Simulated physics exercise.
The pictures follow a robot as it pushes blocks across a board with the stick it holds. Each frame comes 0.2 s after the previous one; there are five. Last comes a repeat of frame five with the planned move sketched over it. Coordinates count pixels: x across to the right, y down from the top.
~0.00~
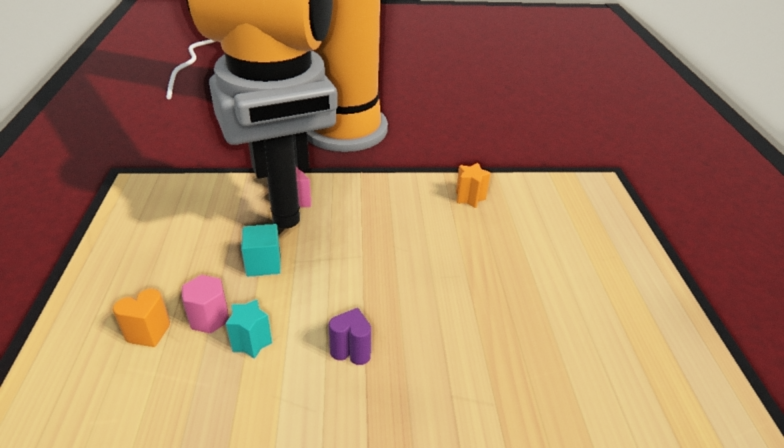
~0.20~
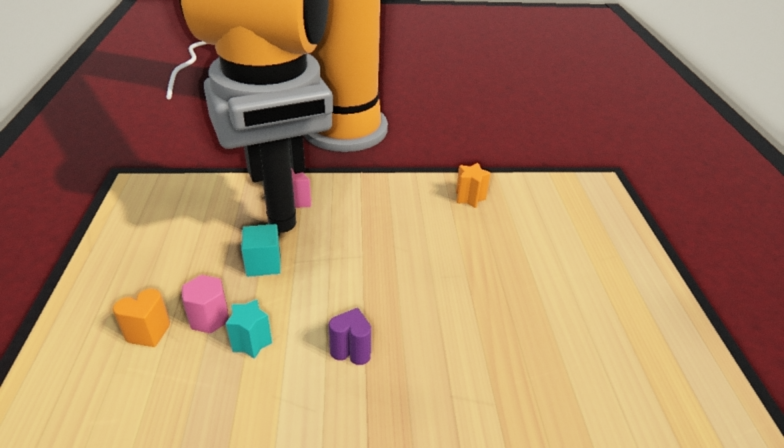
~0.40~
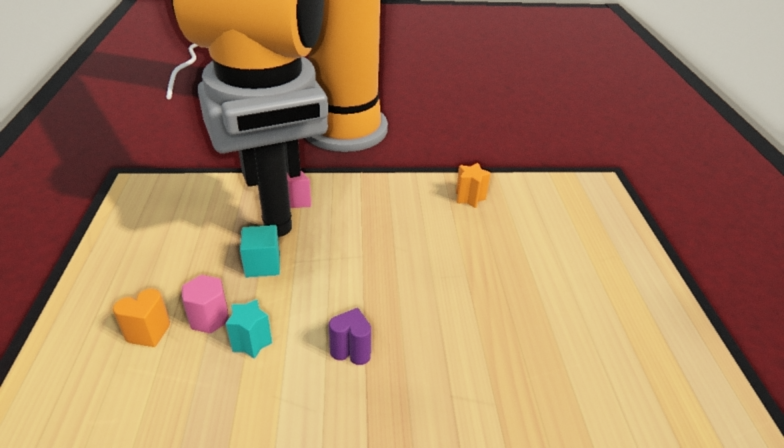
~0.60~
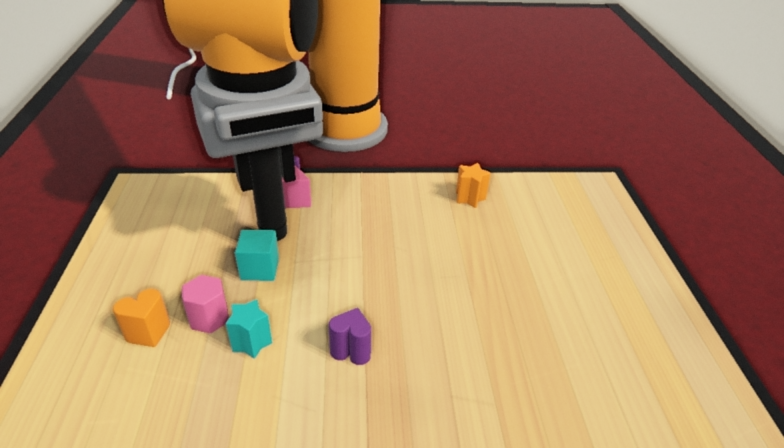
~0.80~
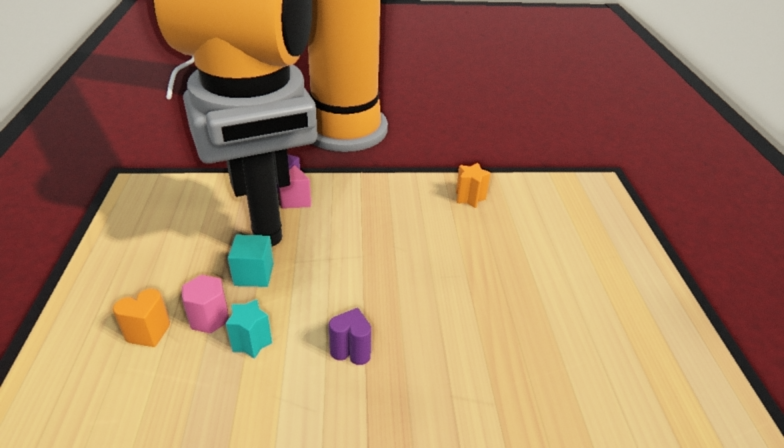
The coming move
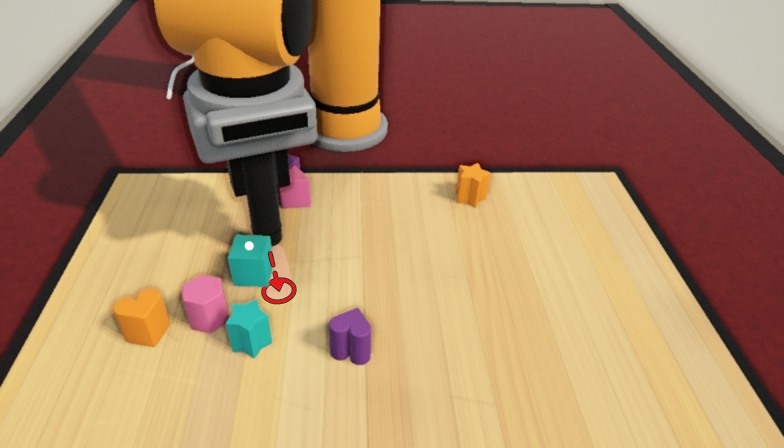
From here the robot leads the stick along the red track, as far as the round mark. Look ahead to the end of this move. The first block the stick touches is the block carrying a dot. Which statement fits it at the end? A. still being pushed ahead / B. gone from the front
Choice B: Gone from the front.
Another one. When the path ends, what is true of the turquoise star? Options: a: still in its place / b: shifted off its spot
The one that fits is a, still in its place.
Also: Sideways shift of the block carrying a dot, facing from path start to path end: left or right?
It heads right.
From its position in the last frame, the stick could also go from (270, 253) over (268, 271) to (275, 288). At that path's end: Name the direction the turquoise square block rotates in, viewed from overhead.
It ends up turned clockwise.
Path on the board, straight from (270, 253) to (279, 291); the dot is on the turquoise square block.
What follows on the original path. Halfway along, stick at (273, 257); turquoise square block at (244, 259), turned 40° clockwise.
At the end, stick at (277, 276); turquoise star in place; turquoise square block at (240, 268), turned 75° clockwise.
